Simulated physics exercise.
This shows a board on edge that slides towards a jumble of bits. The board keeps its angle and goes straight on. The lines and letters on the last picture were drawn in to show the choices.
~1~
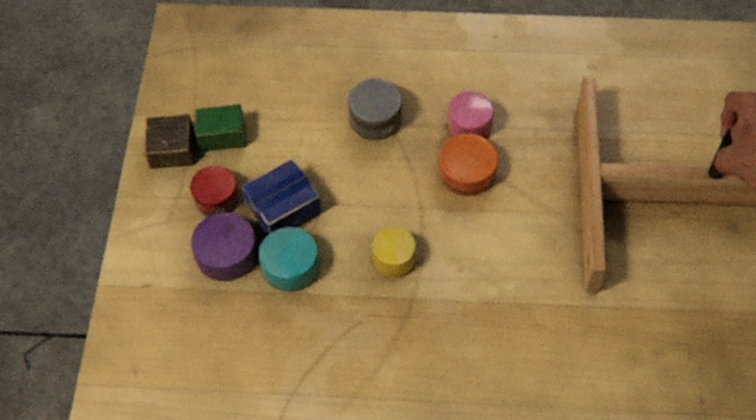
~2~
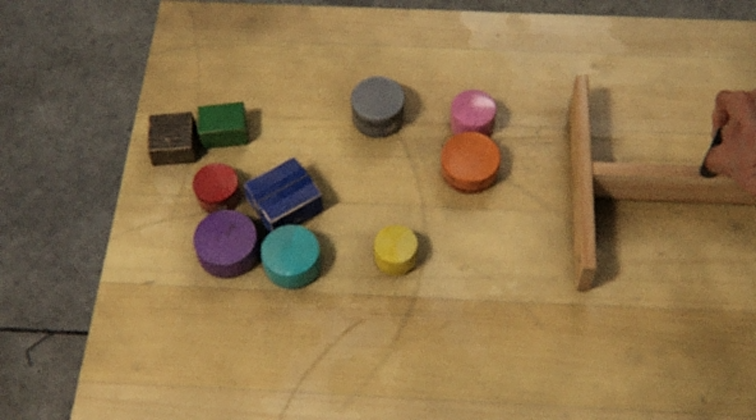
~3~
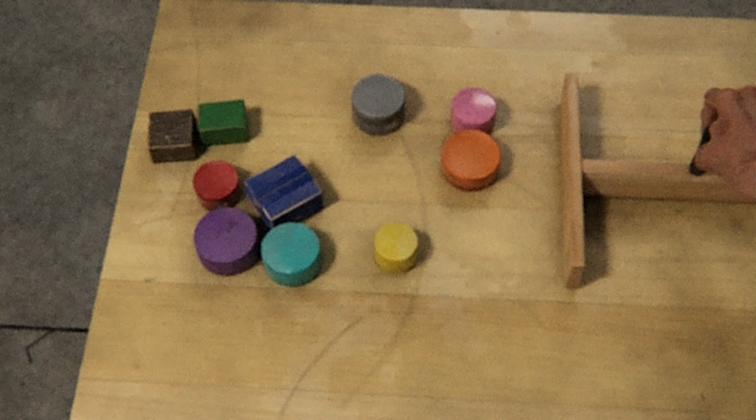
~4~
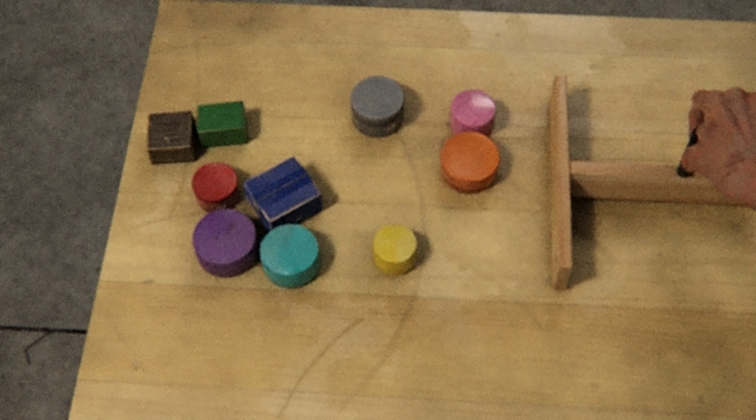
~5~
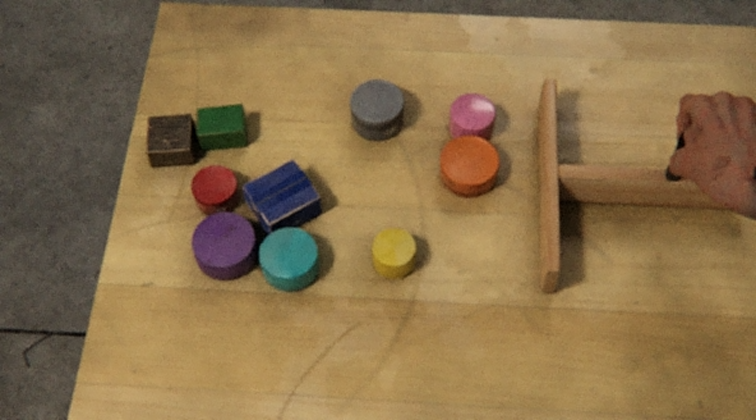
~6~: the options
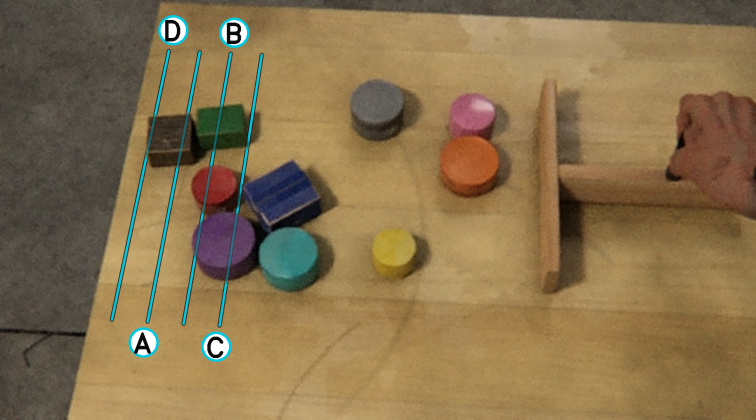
A hand at the right edge grips the handle of an upright wooden board on a pale wooden table, seen from above. Black and green blocks, a blue box, and red, purple and turquoise round pieces sit at left, with grey, yellow, pink and orange ones nearer the middle. The hand slides the board slowly left, touching none of them, while the view jitters slightly.
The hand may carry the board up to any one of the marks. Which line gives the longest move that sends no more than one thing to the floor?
It can go as far as B.
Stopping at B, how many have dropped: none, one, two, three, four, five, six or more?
In all, one.
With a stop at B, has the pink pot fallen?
By then, no.
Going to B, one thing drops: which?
It is the black block.
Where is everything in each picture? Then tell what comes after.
The first frame shows green block (221, 128); black block (169, 142); turquoise tin (289, 259).
The second frame shows board (586, 167); red jar (217, 189).
The third frame shows board (575, 164); blue box (284, 194).
The fourth frame shows board (563, 166); orange jar (469, 163).
The fifth frame shows board (552, 170); yellow tin (394, 254); green block (223, 128); black block (171, 141).
On the marked copy, A at (176, 177); B at (209, 179); C at (242, 180); D at (143, 175).
Taking B. A third of the way, board (427, 164); grey jar (353, 109); pink pot (401, 118).
Two thirds of the way, board (303, 158); red jar (207, 188); purple tin (201, 252).
When it is over, board (208, 153); black block over the edge; red jar (136, 177); one fallen.
As for the rest, A drops four; C is within the limit but short; D drops eight.
